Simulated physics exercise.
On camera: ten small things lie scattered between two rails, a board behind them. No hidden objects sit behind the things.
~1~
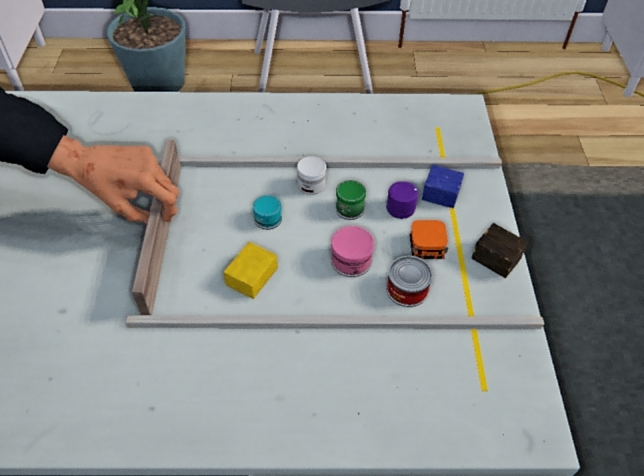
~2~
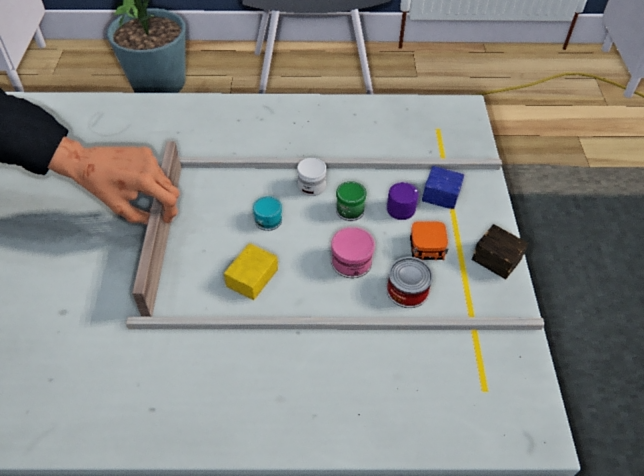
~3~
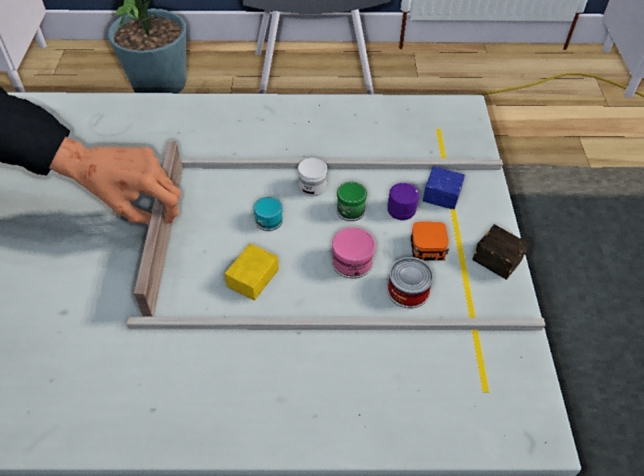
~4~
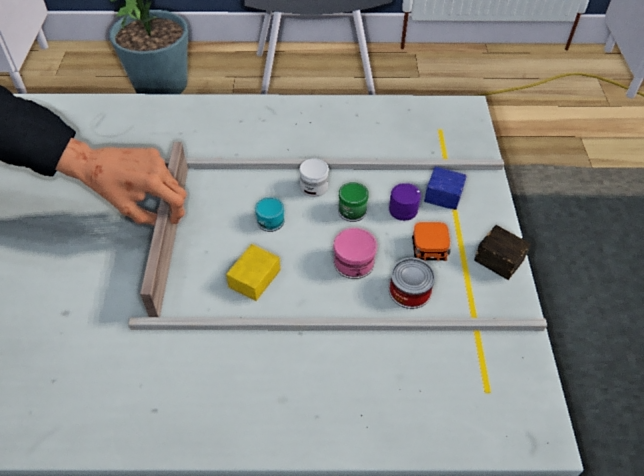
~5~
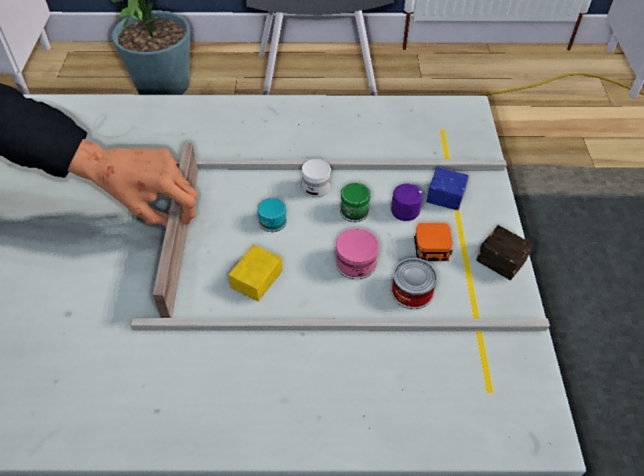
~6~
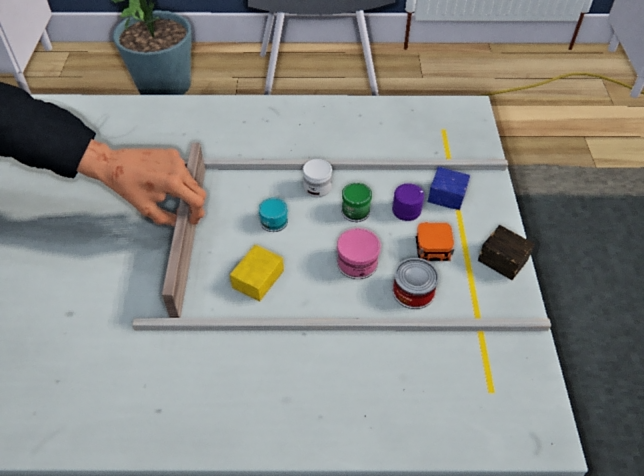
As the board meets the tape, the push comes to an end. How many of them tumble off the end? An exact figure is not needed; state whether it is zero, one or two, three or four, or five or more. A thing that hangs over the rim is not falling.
The number falling off is one or two.
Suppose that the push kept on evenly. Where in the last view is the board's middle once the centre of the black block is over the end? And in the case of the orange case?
Middle: Roughly (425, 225); roughly (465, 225).
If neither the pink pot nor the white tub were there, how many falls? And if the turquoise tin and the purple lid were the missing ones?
Result: 1 in the first case, with 1 in the second.
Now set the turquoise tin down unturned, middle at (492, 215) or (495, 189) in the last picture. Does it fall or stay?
In the two tries the turquoise tin ends up below and ends up below, in that order.
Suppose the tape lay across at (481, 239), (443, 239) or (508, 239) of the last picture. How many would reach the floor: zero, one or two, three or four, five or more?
Spot one gives three or four, spot two one or two, spot three 5 or more.
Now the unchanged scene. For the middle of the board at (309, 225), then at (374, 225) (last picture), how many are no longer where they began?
One spot: 4. Other spot: 8.
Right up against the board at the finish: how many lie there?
The count in contact is 4.
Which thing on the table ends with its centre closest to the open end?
The orange case.
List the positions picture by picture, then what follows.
Black block (499, 250); blue block (443, 186); orange case (428, 240); board (160, 222); tape (457, 237), in the first picture.
Blue block (443, 188); pink pot (352, 253), in the second picture.
Orange case (429, 242); board (161, 223), in the third picture.
Black block (502, 252); turquoise tin (270, 214), in the fourth picture.
Blue block (447, 189); purple lid (407, 202), in the fifth picture.
Black block (506, 252); blue block (449, 189); orange case (434, 242); board (186, 225); tape (464, 239), in the sixth picture.
Soon after, none off yet; black block at rest near (506, 252); blue block at rest near (449, 189); orange case at rest near (434, 242).
After that, none off yet; black block at rest near (506, 252); blue block at rest near (449, 189); orange case displaced about its own width near (453, 236).
In the end, the number that fall off is one or two; gone, black block.
